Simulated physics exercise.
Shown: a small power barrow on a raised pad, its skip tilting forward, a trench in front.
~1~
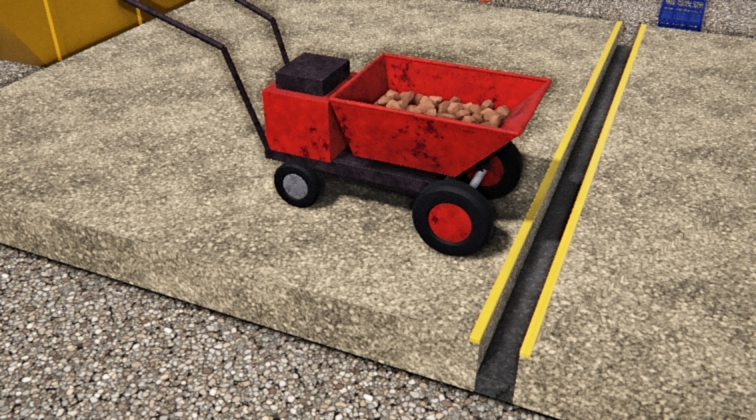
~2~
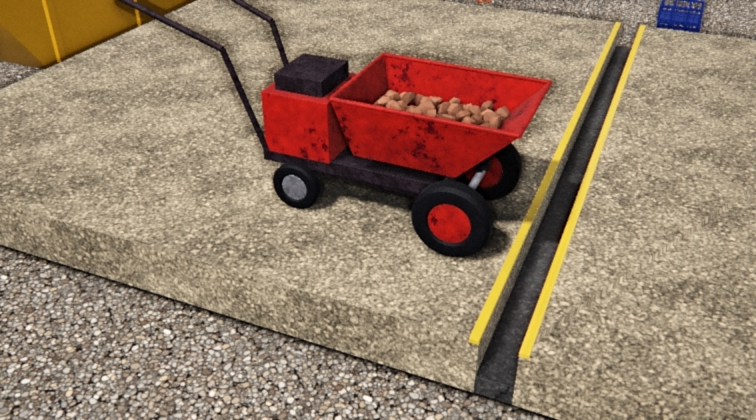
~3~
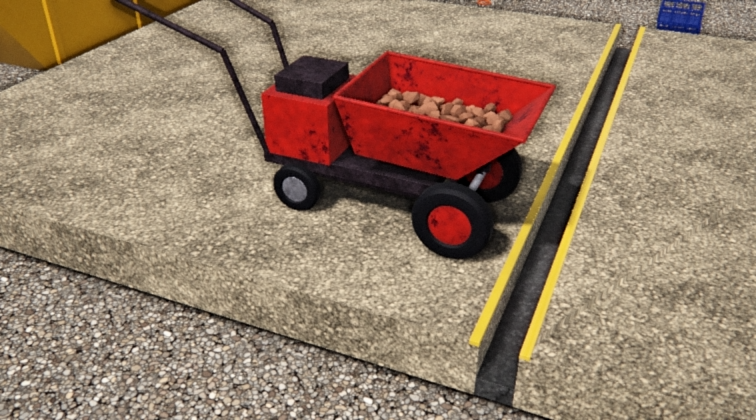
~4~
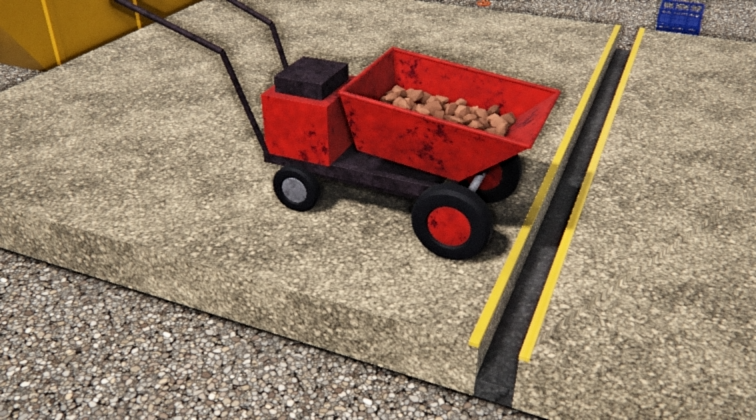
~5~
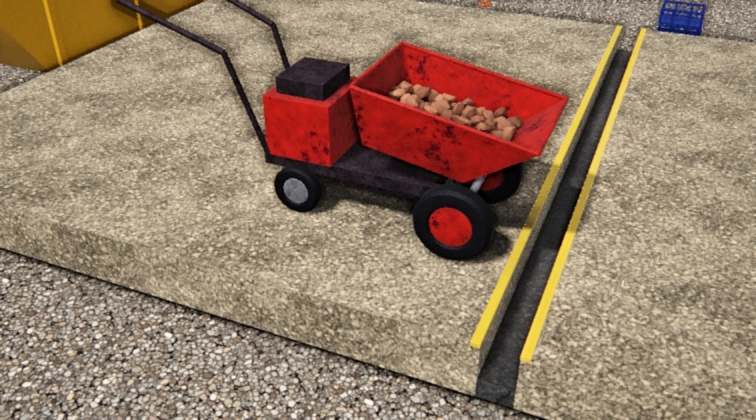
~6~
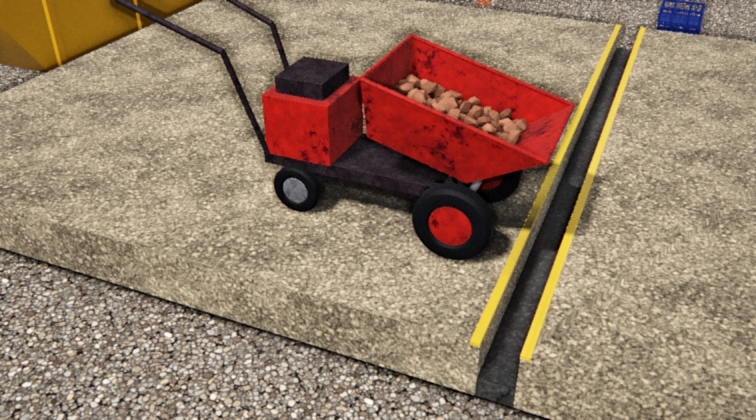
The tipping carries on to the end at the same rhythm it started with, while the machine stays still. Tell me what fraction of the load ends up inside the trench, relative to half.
Most of the load will not go into the trench.
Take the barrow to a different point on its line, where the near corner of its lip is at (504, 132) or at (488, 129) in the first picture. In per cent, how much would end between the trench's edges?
0 per cent, then 10 per cent.
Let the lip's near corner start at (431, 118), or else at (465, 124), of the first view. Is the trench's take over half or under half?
The first try ends with the greater portion between the edges, the second with the greater portion.
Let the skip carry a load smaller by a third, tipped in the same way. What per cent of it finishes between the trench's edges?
Share: Approx. 0 %.
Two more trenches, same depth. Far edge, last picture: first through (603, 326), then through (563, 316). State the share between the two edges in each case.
90 and 0 percent.
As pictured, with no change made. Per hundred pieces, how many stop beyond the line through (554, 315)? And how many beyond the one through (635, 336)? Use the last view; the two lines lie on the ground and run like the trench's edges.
About 70 and 20 %.
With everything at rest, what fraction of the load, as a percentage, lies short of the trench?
I'd put it at around 0 percent.
Shortly afterwards, skip tipped steeply; the whole lot in the skip.
Next, skip tipped steeply; the bulk in the skip; a little beyond it.
Some moments later, skip tipped right over; near a third in the skip; near two thirds beyond it.
In the end, skip tipped right over; near a third in the skip; none at all in or heaped over the trench; near two thirds beyond it.
